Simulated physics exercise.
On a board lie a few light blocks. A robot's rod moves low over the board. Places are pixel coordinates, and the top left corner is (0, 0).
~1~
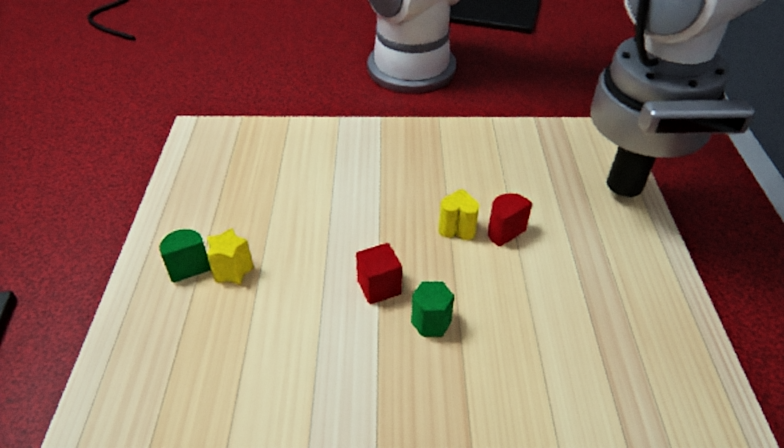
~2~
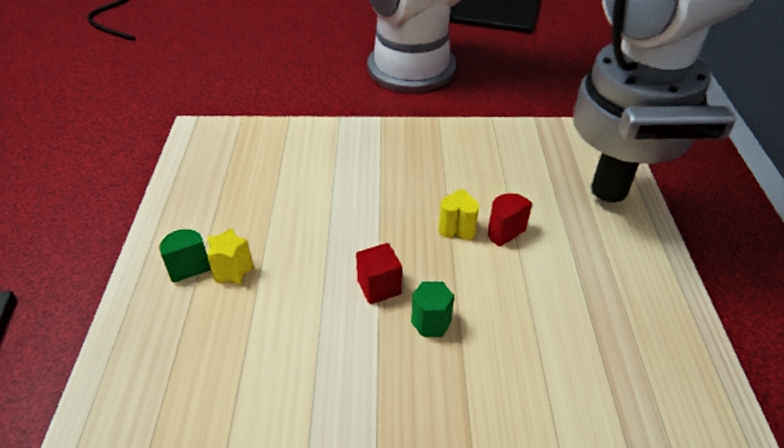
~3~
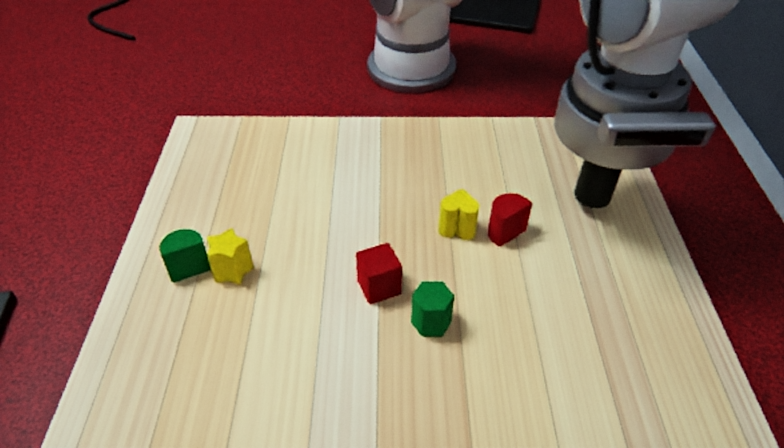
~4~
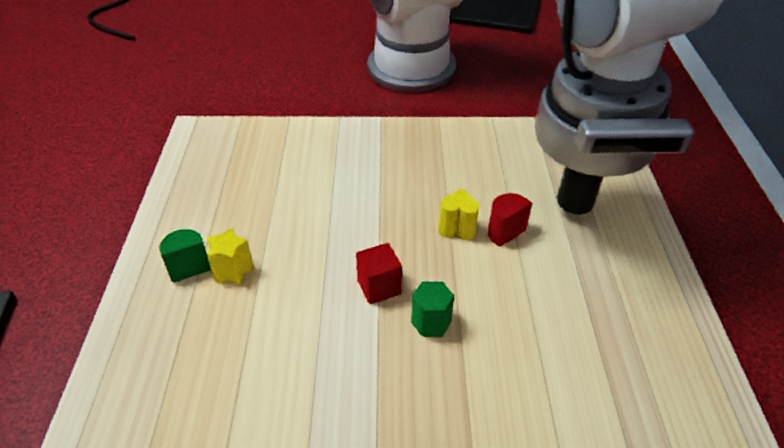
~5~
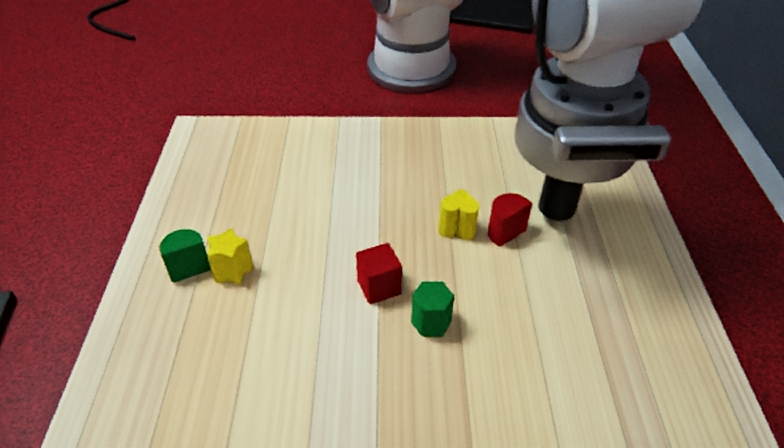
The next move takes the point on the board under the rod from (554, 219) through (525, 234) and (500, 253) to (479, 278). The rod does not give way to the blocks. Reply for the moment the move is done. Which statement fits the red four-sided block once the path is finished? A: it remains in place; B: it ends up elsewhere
The correct letter is A.
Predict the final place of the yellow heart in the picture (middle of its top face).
I'd expect the centre of its top face to be at (437, 197).
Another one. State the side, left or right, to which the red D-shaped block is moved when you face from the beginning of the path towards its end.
Sideways, to the right.
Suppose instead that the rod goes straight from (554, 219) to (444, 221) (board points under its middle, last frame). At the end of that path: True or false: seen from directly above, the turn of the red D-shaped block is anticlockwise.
That claim is true.
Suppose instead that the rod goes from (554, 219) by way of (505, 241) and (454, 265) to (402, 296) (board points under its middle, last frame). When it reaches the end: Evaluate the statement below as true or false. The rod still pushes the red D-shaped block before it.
That claim is false.
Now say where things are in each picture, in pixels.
In the first picture, rod tip at (625, 185); block tops, red four-sided block at (379, 259); yellow heart at (460, 202); red D-shaped block at (510, 204).
In the second picture, rod at (609, 191); blocks unchanged.
In the third picture, rod at (592, 196); blocks unchanged.
In the fourth picture, rod at (575, 202); blocks unchanged.
In the fifth picture, rod at (557, 208); red four-sided block at (379, 259); yellow heart at (460, 202); red D-shaped block at (510, 204).
On the path given first. One third of the way, rod at (527, 224); yellow heart at (453, 201); red D-shaped block at (490, 208), turned 20° clockwise.
Two thirds of the way, rod at (502, 243); yellow heart at (438, 197), turned 35° clockwise; red D-shaped block at (465, 217), turned 60° clockwise.
At the end, rod at (480, 268); red four-sided block in place; yellow heart at (437, 197), turned 35° clockwise; red D-shaped block at (457, 222), turned 95° clockwise.
